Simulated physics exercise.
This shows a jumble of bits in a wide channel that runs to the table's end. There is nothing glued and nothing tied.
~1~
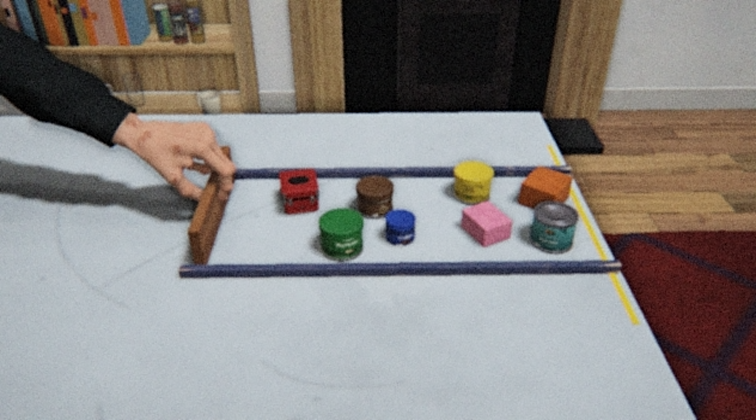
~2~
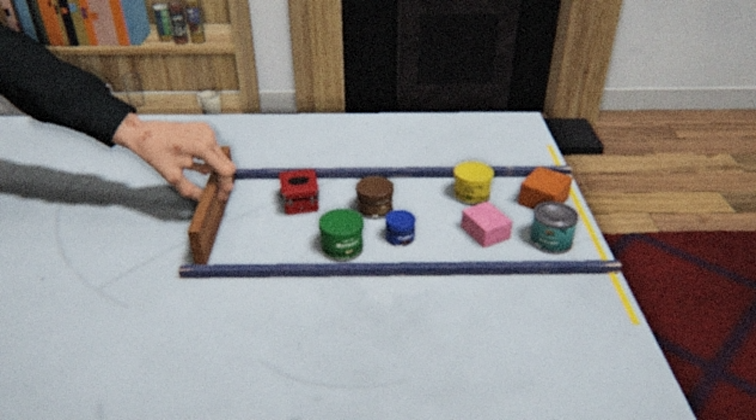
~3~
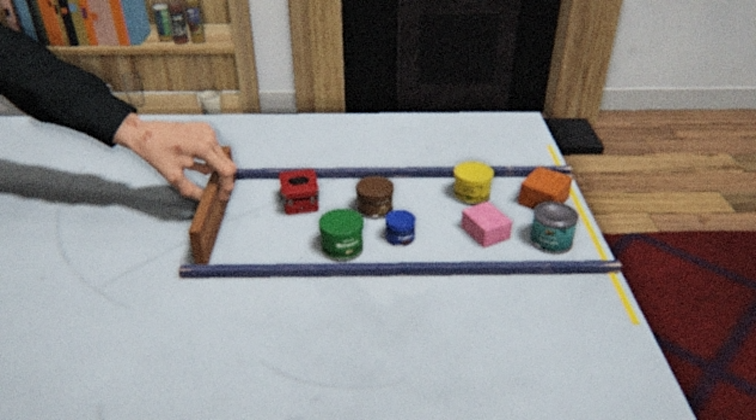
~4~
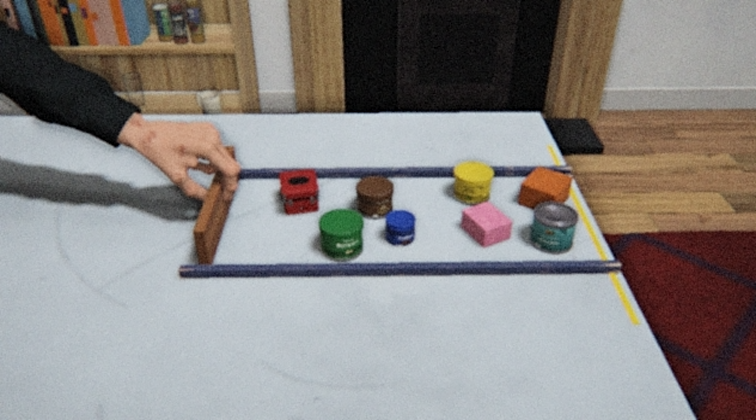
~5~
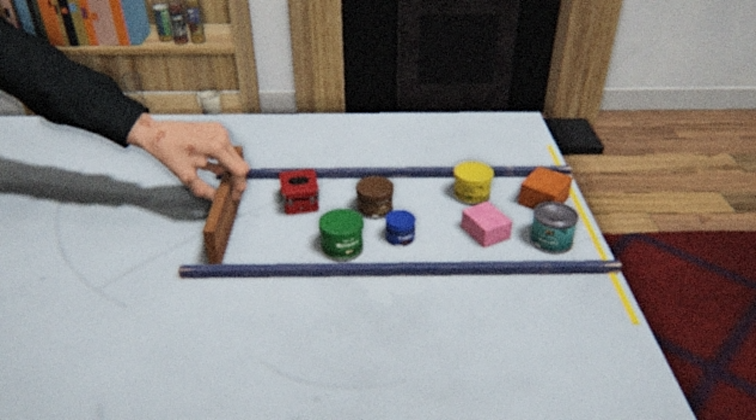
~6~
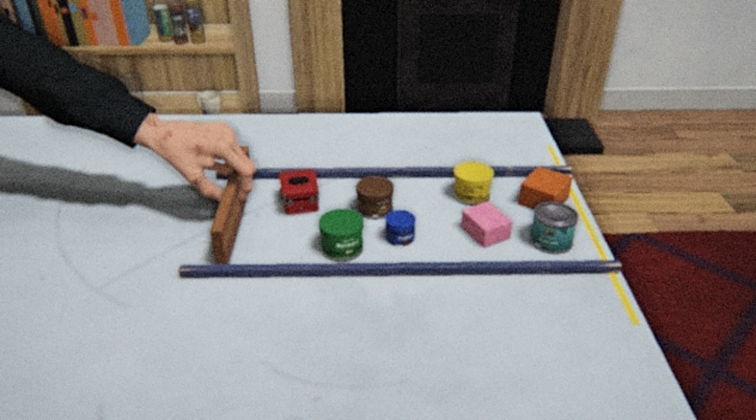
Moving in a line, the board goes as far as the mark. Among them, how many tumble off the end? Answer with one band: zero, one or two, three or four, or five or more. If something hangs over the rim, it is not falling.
Five or more.
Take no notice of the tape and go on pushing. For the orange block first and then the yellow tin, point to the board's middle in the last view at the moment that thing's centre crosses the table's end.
For the orange block, about (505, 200); for the yellow tin, about (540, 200).
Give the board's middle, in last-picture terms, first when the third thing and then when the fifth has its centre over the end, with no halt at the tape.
First: Around (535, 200). Next: Around (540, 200).
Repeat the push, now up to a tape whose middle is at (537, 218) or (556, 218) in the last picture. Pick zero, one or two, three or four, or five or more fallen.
First tape: One or two. Second tape: Five or over.
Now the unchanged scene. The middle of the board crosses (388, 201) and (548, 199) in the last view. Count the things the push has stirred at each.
At the first point the count is 4, at the second it's 8.
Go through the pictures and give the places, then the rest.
In the first picture, orange block (545, 190); turquoise tin (554, 227); pink block (486, 224); board (214, 203); tape (584, 217).
In the second picture, turquoise tin (554, 228); brown pot (375, 198).
In the third picture, pink block (486, 224); board (215, 203).
In the fourth picture, orange block (545, 191); yellow tin (473, 184).
In the fifth picture, turquoise tin (554, 228); blue tub (400, 228).
In the sixth picture, orange block (545, 191); turquoise tin (554, 228); pink block (486, 224); board (234, 202); tape (584, 217).
Early on, none off yet; orange block at rest near (545, 191); turquoise tin at rest near (554, 228); pink block at rest near (486, 224).
Finally, the number that fall off is five or more; lost, red case, green tin, brown pot, blue tub, yellow tin, pink block, turquoise tin and orange block.
